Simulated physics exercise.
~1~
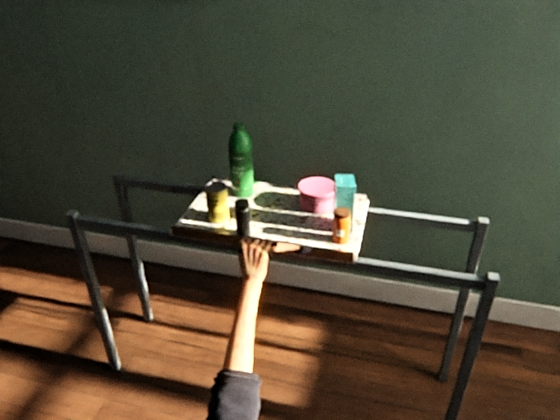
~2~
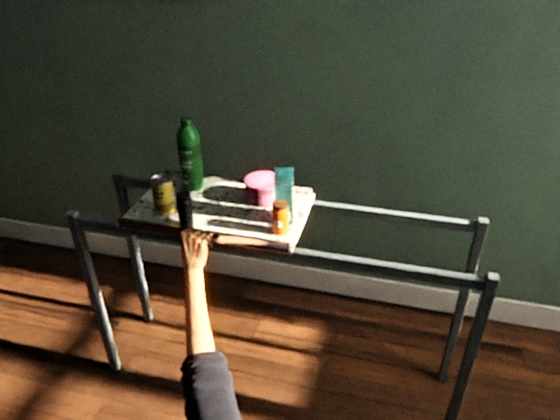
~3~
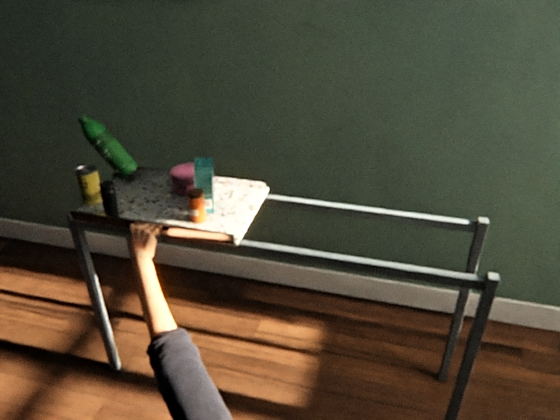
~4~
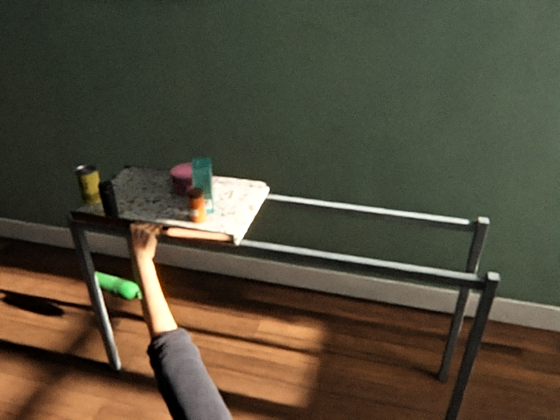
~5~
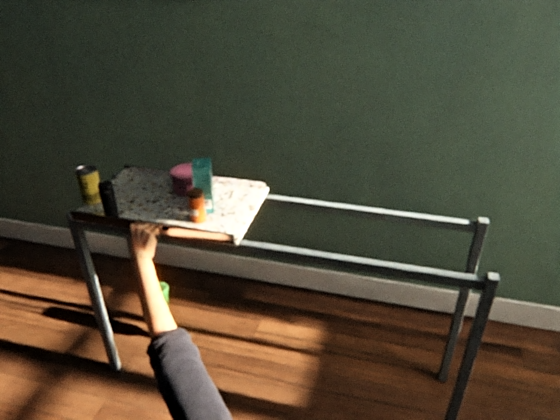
The footage shows a hand sliding a tray of containers left along metal rails until it stops at the end, where a green bottle tips over and falls to the floor, while the pink tub, turquoise carton, orange and black shakers and yellow tin stay standing aboard.
